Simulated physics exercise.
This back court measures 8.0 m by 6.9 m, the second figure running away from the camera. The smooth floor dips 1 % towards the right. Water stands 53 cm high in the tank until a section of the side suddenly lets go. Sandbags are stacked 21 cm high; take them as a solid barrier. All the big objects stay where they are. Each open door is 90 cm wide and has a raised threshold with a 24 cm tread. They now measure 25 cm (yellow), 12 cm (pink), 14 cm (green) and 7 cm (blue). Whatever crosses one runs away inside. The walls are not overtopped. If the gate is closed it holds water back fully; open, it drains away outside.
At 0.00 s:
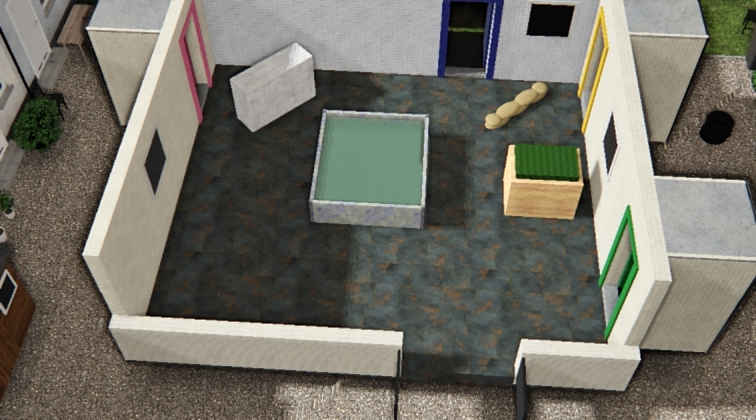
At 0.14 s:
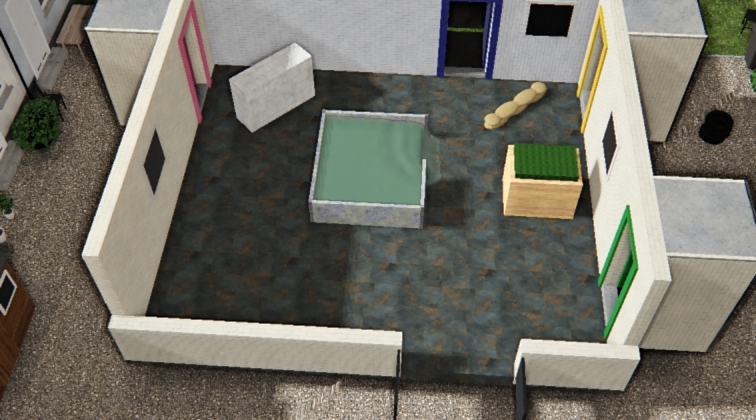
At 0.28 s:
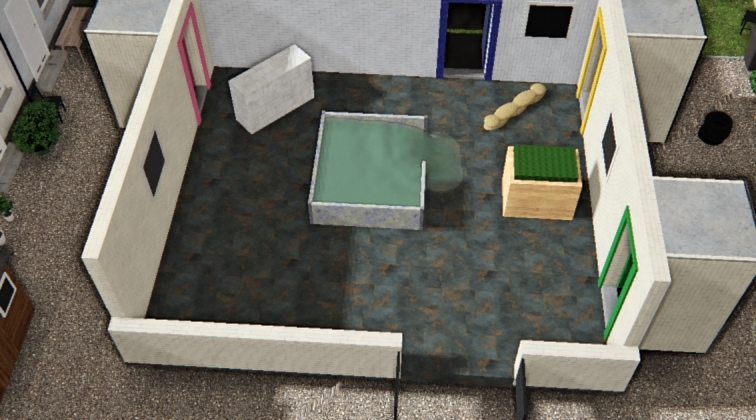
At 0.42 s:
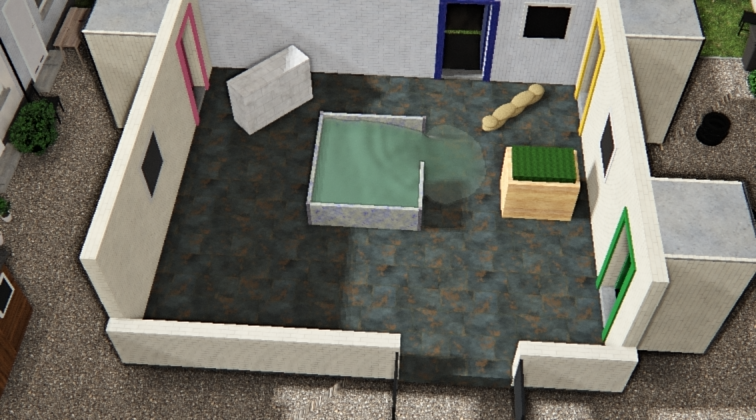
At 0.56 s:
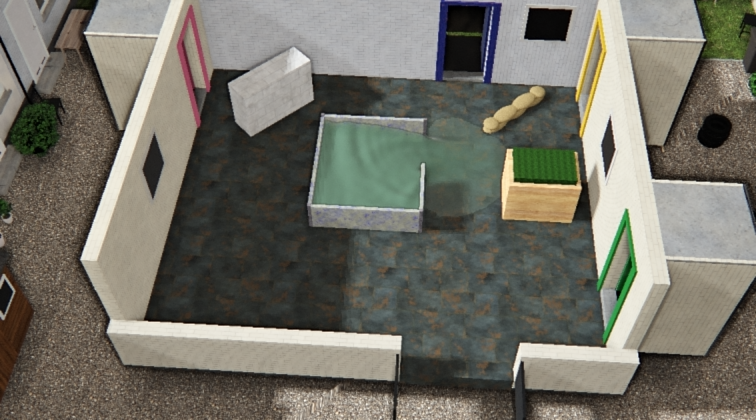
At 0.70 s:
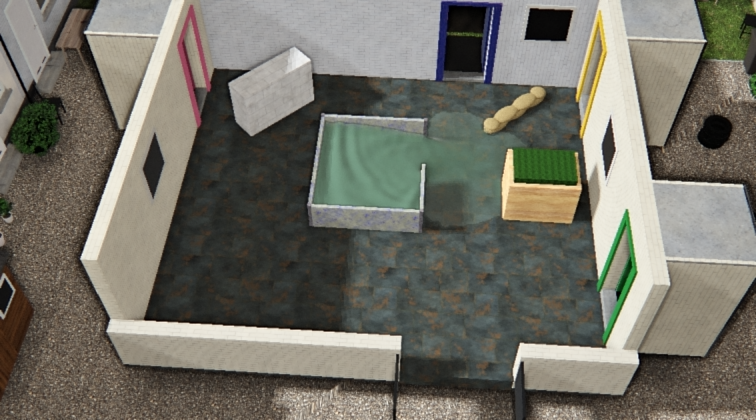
A walled courtyard with coloured doorways had a square tank of greenish water in its middle, and water poured out through a gap in the right side and spread across the dark floor towards the wooden box.
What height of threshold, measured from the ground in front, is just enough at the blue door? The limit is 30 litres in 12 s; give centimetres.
Some 8.5 cm above the ground.
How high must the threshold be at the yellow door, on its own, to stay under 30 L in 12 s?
About 17 cm at yellow.
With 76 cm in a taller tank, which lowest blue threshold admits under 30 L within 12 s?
About 12.0 cm.
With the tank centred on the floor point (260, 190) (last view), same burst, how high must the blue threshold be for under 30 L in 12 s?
Then roughly 8.0 cm.
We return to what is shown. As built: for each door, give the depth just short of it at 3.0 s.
In cm: Yellow 18, pink 0, green 2, blue 7.
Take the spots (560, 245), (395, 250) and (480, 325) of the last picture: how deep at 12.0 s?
In that order: 4, 2 and 6 cm.
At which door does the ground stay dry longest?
The pink one.
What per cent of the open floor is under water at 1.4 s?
Near 15 per cent is wet.
After 1.4 s water covers 15 % of the floor, deepest (32 cm) near (431, 155); it has not reached the blue door.
After 3.0 s water covers 30 % of the floor, deepest (34 cm) near (550, 87); 7 cm at the blue door, 9 litres in over its 7 cm threshold.
After 12.0 s water covers 85 % of the floor, deepest (10 cm) near (577, 112); 8 cm at the blue door, 62 litres in over its 7 cm threshold.
At the blue door as built, the water arrived by 2.0 s and peaked near 12 cm at 7.6 s.
With a threshold of 7.5 cm, 51 litres would have come in within the 12 s; with 10.5 cm, 12 litres. So under 30 litres takes about 8.5 cm.
